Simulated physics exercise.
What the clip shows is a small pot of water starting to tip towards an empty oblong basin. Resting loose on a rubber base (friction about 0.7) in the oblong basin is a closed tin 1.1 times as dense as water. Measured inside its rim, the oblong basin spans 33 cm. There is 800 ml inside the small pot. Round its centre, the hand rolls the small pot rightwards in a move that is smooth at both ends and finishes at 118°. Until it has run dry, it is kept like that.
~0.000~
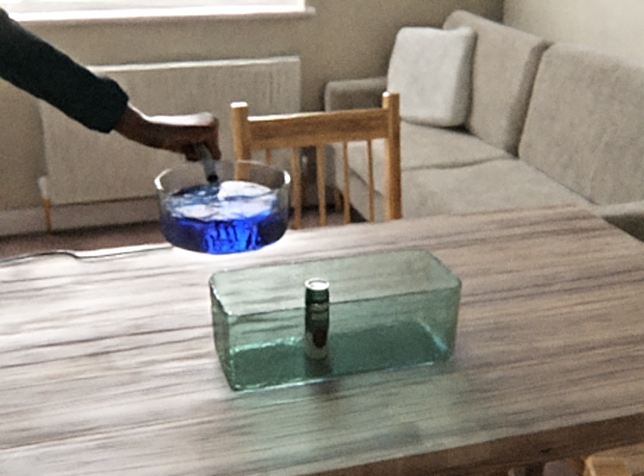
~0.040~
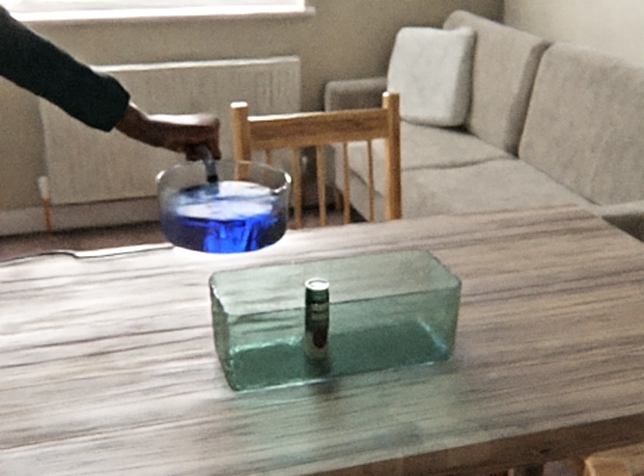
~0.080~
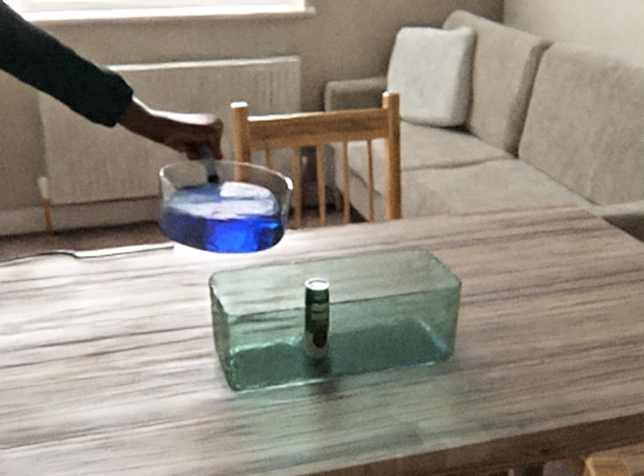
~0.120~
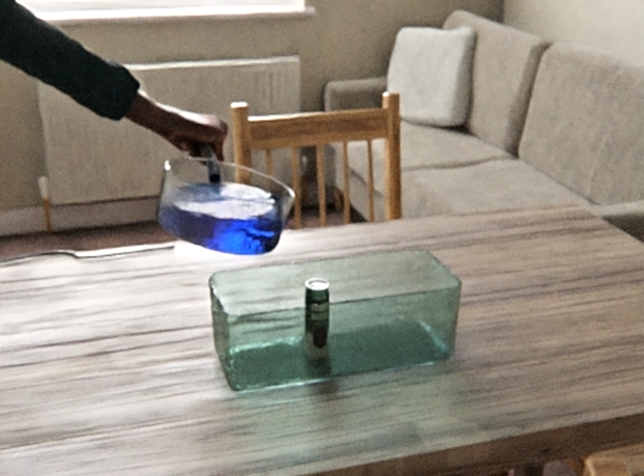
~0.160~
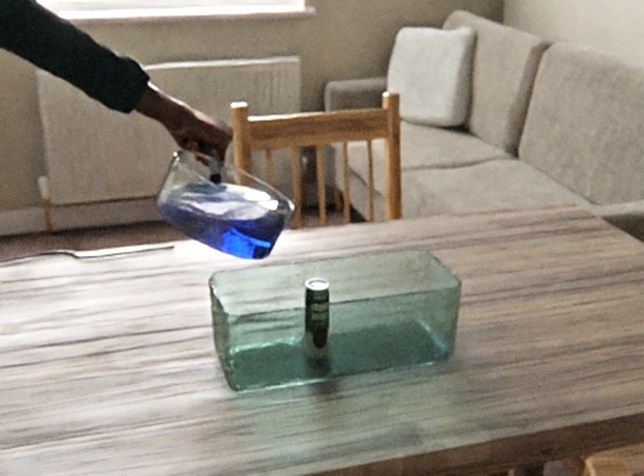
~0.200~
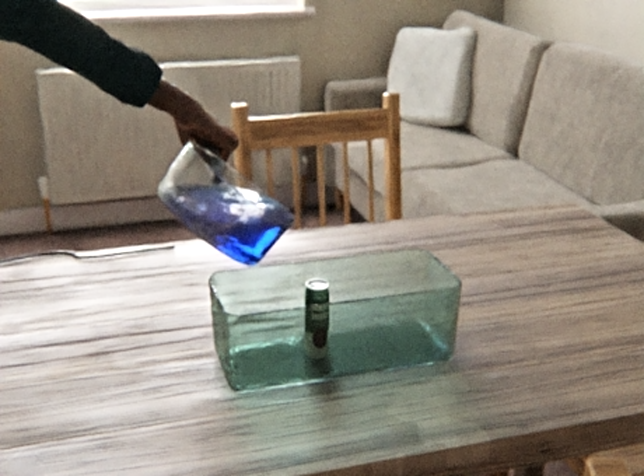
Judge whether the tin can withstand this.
It cannot withstand it and falls over.
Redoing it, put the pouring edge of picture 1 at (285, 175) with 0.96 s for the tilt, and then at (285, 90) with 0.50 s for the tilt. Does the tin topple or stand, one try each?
The tin stays vertical the first time and overturns the second time.
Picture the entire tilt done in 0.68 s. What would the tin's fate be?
After the tilt, the tin has tipped over.
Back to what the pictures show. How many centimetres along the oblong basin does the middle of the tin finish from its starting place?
In the end the tin's centre has shifted about 8.5 centimetres.
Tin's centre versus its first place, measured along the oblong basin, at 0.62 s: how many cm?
Its middle sits about 4 cm from the start.
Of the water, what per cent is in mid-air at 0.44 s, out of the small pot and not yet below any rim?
At that moment, about 28 percent.
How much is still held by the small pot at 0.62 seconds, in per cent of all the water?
I reckon near 1 per cent still sits there.
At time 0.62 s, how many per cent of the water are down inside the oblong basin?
The fraction sits near 92 in a hundred.
By 0.44 s the tilt is 114° and 10 per cent is still to pour; the tin stands where it began.
By 0.62 s the tilt is 118° and 1 per cent is still to pour; the tin leans 16°.
By 0.80 s the tilt is 118° and 0 per cent is still to pour; the tin lies on its side.
By 1.00 s the tilt is 118° and 0 per cent is still to pour; the tin lies on its side.
At rest the tin lies on its side.
